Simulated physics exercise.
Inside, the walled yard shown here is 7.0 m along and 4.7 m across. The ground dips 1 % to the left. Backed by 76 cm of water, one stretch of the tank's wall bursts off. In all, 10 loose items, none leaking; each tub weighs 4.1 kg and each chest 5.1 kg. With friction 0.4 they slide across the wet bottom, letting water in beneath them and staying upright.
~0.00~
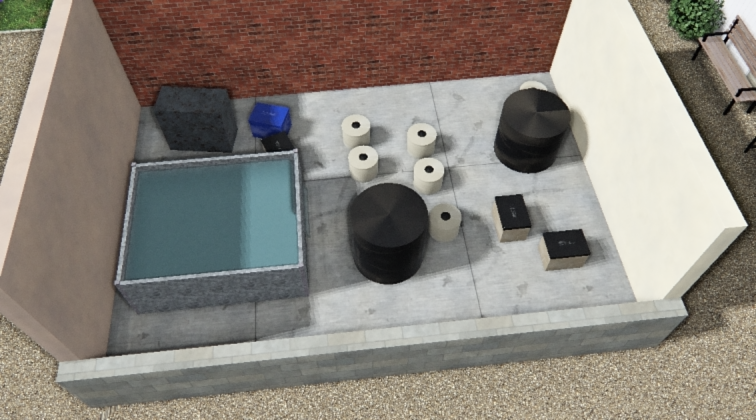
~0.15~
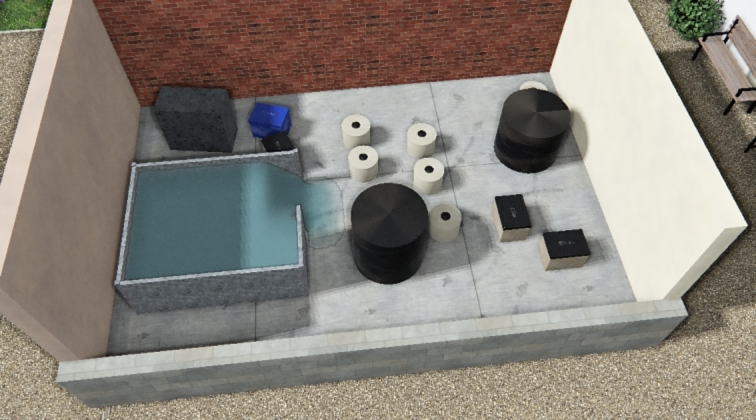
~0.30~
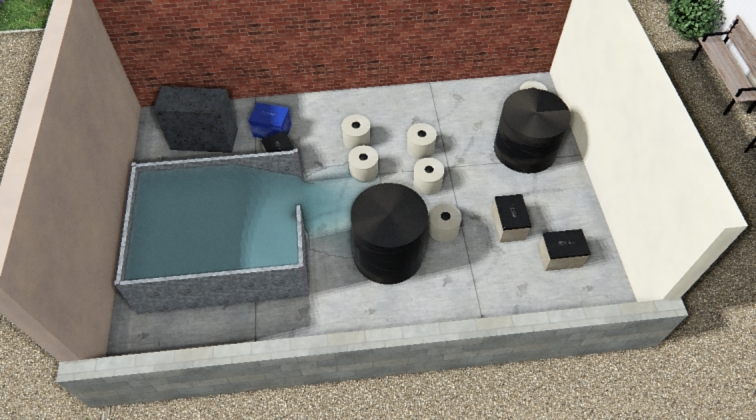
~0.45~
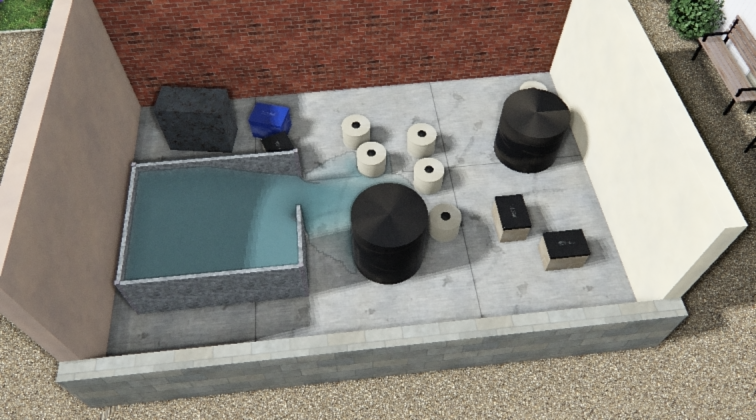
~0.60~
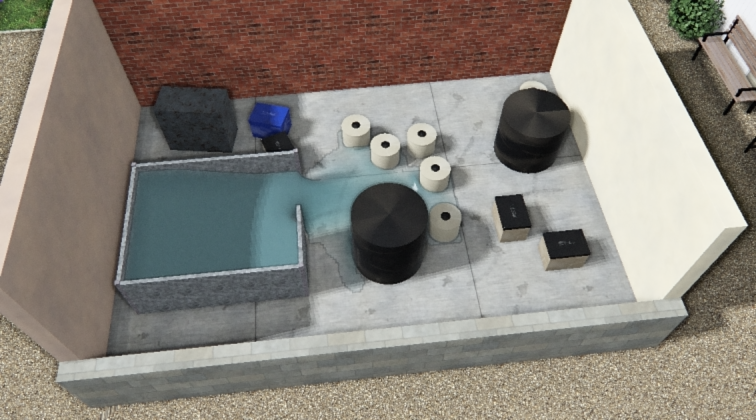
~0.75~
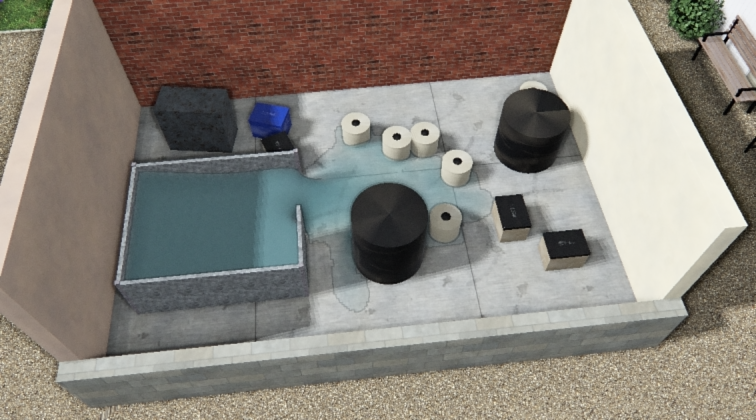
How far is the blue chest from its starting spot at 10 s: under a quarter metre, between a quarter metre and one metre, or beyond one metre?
Between a quarter metre and one metre.
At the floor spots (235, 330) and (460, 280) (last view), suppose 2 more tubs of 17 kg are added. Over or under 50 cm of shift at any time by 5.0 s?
Order kept: Falls short, falls short.
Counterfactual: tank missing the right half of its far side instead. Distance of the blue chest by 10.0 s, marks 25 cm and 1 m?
Note: Blue chest swept well away.
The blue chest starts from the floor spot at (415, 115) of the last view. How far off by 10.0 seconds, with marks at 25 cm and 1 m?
I'd say it lands far off.
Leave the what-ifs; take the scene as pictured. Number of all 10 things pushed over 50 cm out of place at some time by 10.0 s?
I make it 9.
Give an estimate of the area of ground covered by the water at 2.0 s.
Close to 19 m2, I'd say.
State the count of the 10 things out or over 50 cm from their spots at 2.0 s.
By then the count is 6.
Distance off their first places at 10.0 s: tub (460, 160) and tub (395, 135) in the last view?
First 400 cm, then 250 cm.
After 2.0 s the blue chest is near (269, 114), 0.0 m from its start, aground; 5 afloat.
After 4.5 s the blue chest is near (269, 114), 0.0 m from its start, aground; 6 afloat.
After 7.0 s the blue chest is near (247, 129), 0.5 m from its start, afloat; 10 afloat.
After 10.0 s the blue chest is near (266, 145), 0.7 m from its start, afloat; 10 afloat.
